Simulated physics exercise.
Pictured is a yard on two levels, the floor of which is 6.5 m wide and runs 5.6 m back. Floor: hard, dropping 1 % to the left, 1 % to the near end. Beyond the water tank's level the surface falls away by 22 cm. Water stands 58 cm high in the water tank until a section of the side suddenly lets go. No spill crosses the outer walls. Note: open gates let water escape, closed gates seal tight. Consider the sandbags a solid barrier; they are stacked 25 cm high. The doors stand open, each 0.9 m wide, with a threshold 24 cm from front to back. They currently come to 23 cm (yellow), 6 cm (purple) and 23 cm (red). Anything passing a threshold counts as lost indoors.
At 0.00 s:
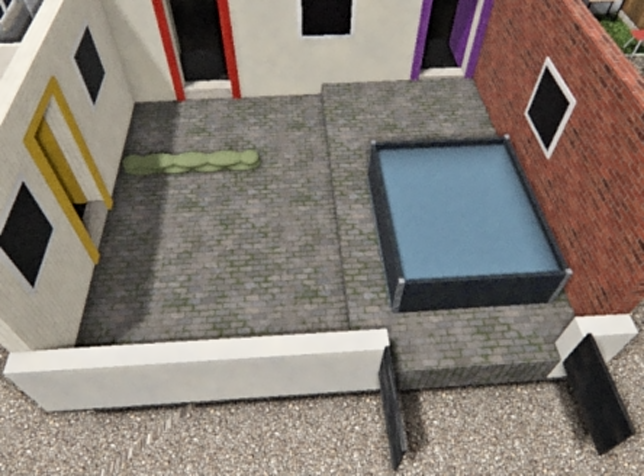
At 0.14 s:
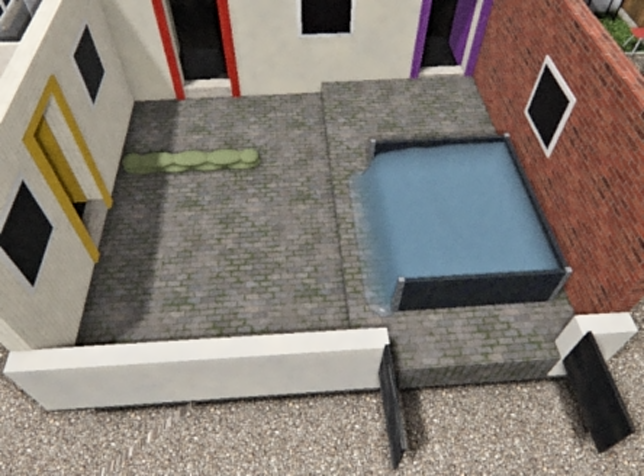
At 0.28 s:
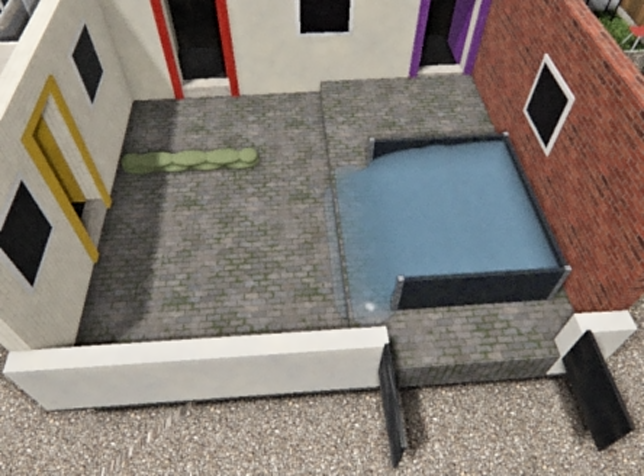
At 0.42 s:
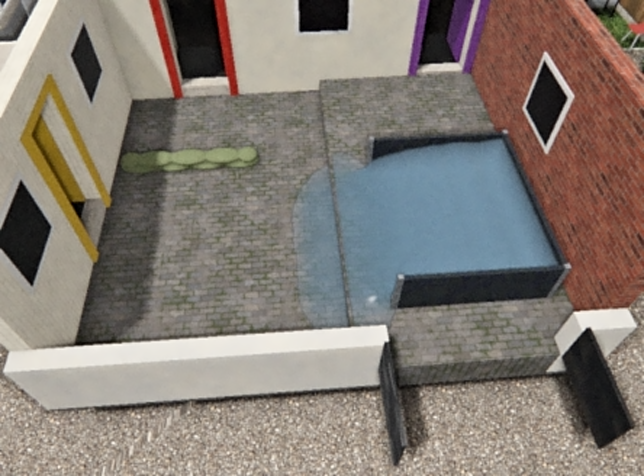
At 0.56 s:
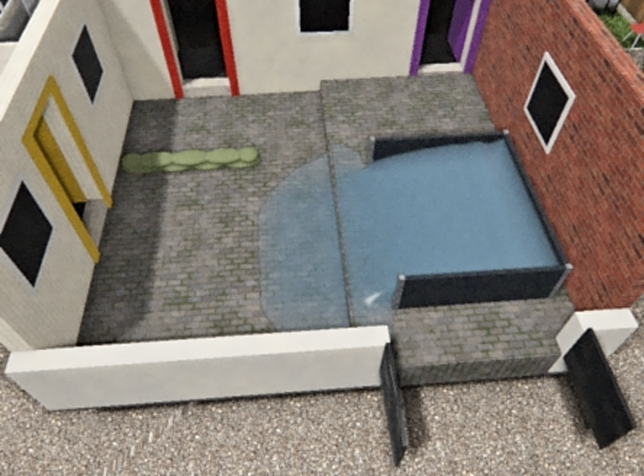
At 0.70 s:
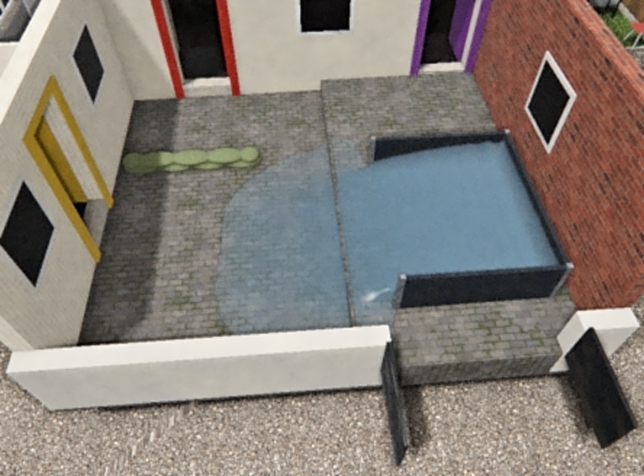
Water pours out of the left side of a dark-walled, square tank and spreads leftward over a low step in a thin, rounded sheet, while the level inside sinks slightly. The tank stands on the right of a grey paved yard, seen from above by a still camera. Around it are a red brick wall, cream walls with yellow, red and purple doorways, and a low green row of sandbags.
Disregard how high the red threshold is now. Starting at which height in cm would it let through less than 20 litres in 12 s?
From about 8.5 cm upwards.
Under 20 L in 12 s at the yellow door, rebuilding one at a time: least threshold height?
Roughly 29 cm at yellow.
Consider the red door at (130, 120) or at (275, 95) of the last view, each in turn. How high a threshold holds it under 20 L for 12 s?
First place around 11.0 cm, second around 10.0 cm.
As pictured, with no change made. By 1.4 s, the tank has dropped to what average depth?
It averages roughly 30 centimetres.
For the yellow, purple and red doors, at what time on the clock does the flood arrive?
Yellow 1.2 s, purple not in the 12 s, red 2.4 s.
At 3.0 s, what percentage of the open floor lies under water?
Wet: Close to 55 %.
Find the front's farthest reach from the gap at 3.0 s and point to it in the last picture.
Front tip: Approx. (135, 100) px.
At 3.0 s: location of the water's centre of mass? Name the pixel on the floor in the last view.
Centre of mass: About (240, 252) px.
After 1.4 s water covers 45 % of the floor, deepest (30 cm) near (100, 253); it has not reached the red door.
After 3.0 s water covers 55 % of the floor, deepest (40 cm) near (161, 348); 7 cm at the red door, 0 litres in over its 23 cm threshold.
After 12.0 s water covers 60 % of the floor, deepest (19 cm) near (70, 382); 13 cm at the red door, 0 litres in over its 23 cm threshold.
At the red door as built, the water arrived by 2.4 s and peaked near 17 cm at 11.4 s.
Run again over the same 12 s with other heights there, 30 litres in over 7.5 cm, 12 litres over 10 cm. The limit of 20 litres is kept from about 8.5 cm up.
